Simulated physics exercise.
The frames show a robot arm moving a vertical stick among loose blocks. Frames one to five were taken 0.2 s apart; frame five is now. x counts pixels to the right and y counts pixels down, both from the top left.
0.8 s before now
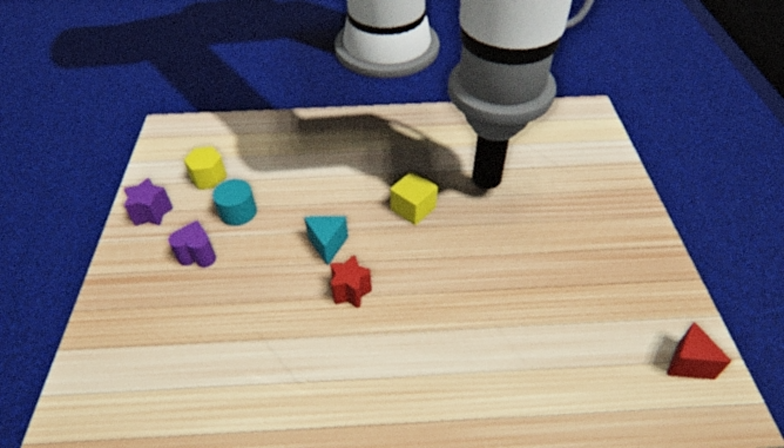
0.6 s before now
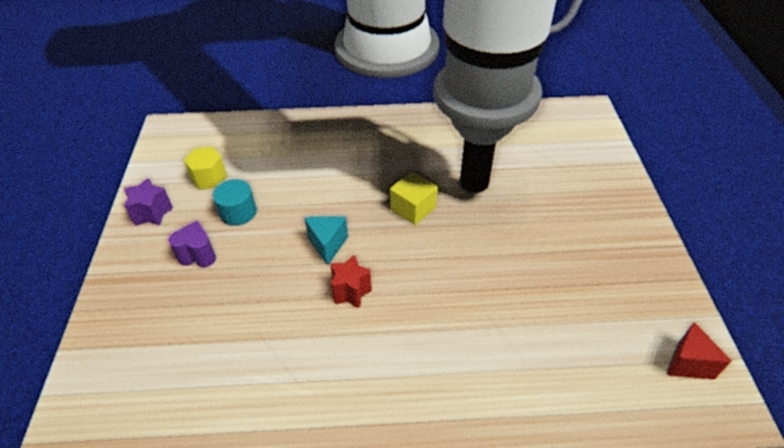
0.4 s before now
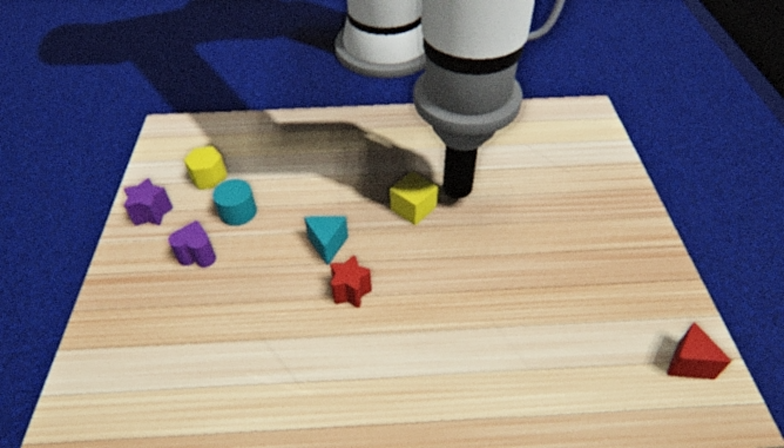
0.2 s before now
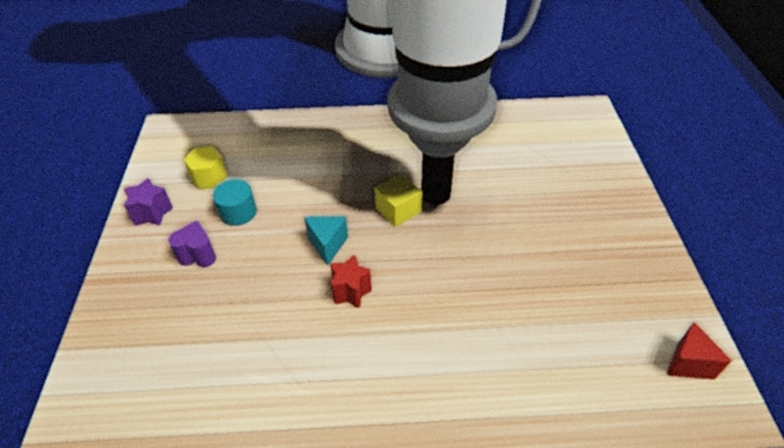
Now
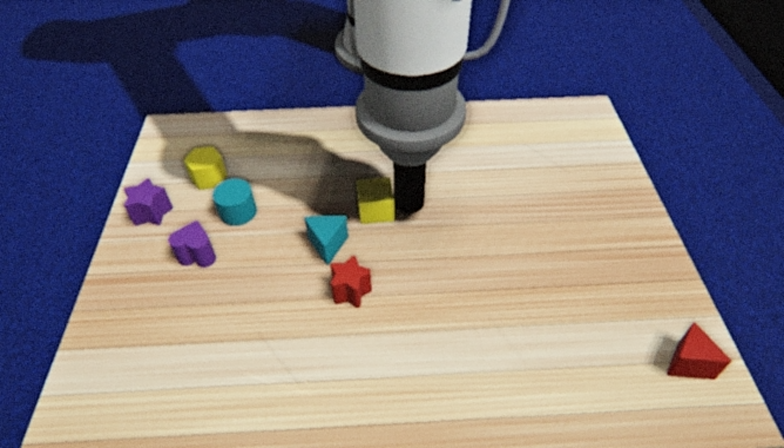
A robot arm moves its stick left and pushes the yellow block toward the turquoise triangle.
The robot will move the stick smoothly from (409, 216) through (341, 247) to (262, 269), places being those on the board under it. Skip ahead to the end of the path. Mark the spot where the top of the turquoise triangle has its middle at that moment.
Somewhere near (226, 243).
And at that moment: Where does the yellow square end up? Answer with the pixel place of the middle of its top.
It is at (354, 192).
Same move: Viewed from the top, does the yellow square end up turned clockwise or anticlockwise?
Top view: Clockwise.
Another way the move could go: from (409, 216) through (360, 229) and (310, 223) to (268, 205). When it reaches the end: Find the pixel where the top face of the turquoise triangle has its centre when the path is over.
It ends at (299, 234).
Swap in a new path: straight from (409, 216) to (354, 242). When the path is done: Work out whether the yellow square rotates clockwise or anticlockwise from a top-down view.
The answer is clockwise.
What follows on the original path. One third of the way, stick at (362, 224); yellow square at (354, 192), turned 65° clockwise.
Two thirds of the way, stick at (313, 245); turquoise triangle at (280, 236), turned 20° anticlockwise; yellow square at (354, 192), turned 65° clockwise.
At the end, stick at (258, 256); turquoise triangle at (226, 243); red star not moved; yellow square at (354, 192), turned 65° clockwise.
